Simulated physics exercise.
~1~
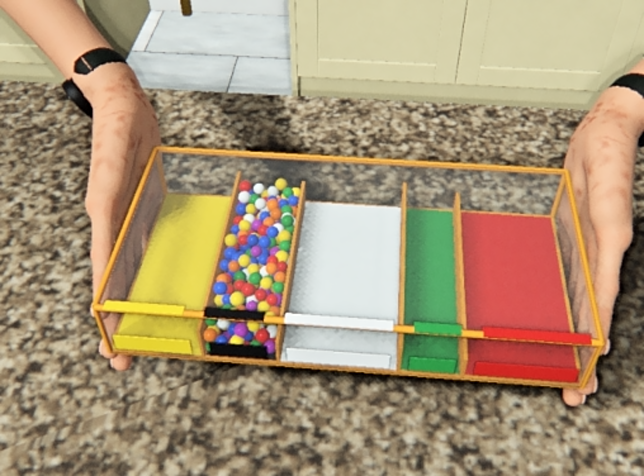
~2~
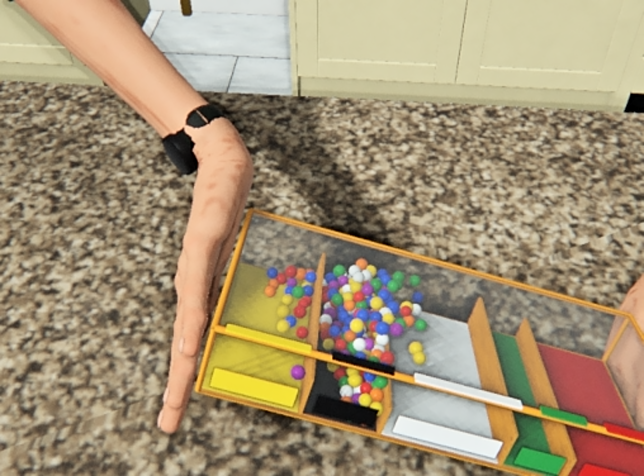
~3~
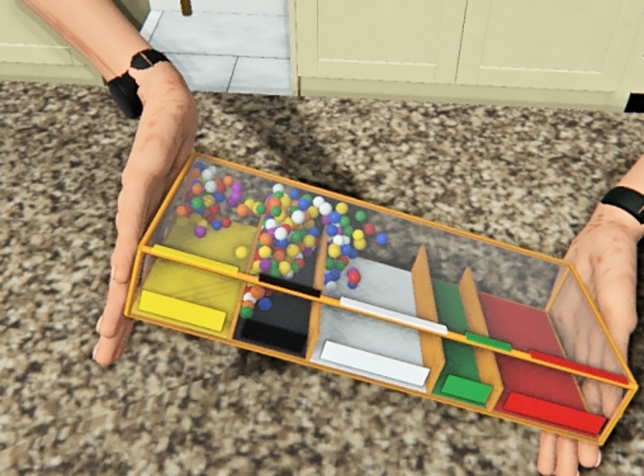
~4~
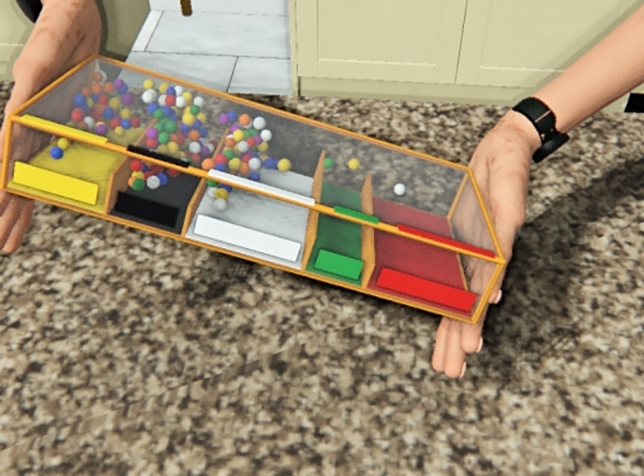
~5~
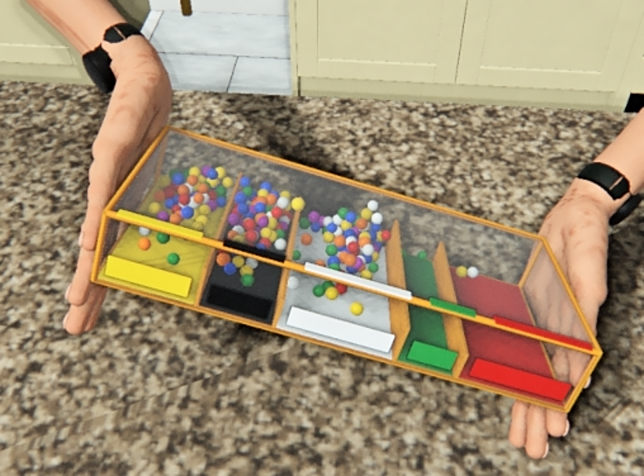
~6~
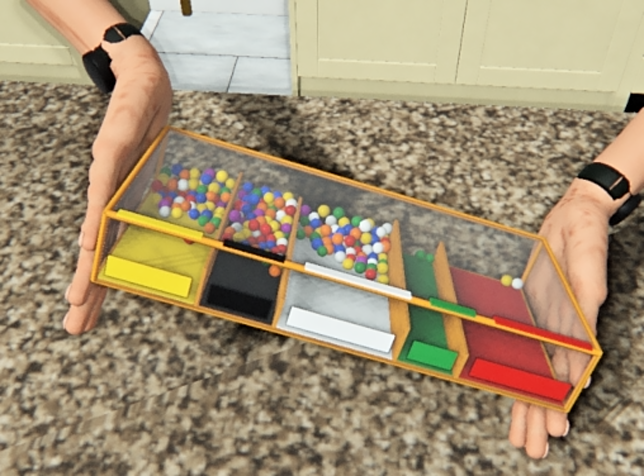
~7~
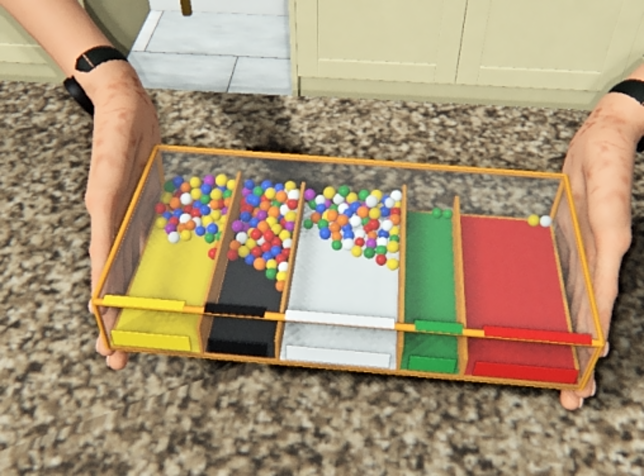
On a speckled kitchen counter, two hands tilted and shook a clear lidded box of colorful beads, spilling them from the black section into its neighbors, then leveled it, leaving most spread among yellow, black and white, with a few in green and red.
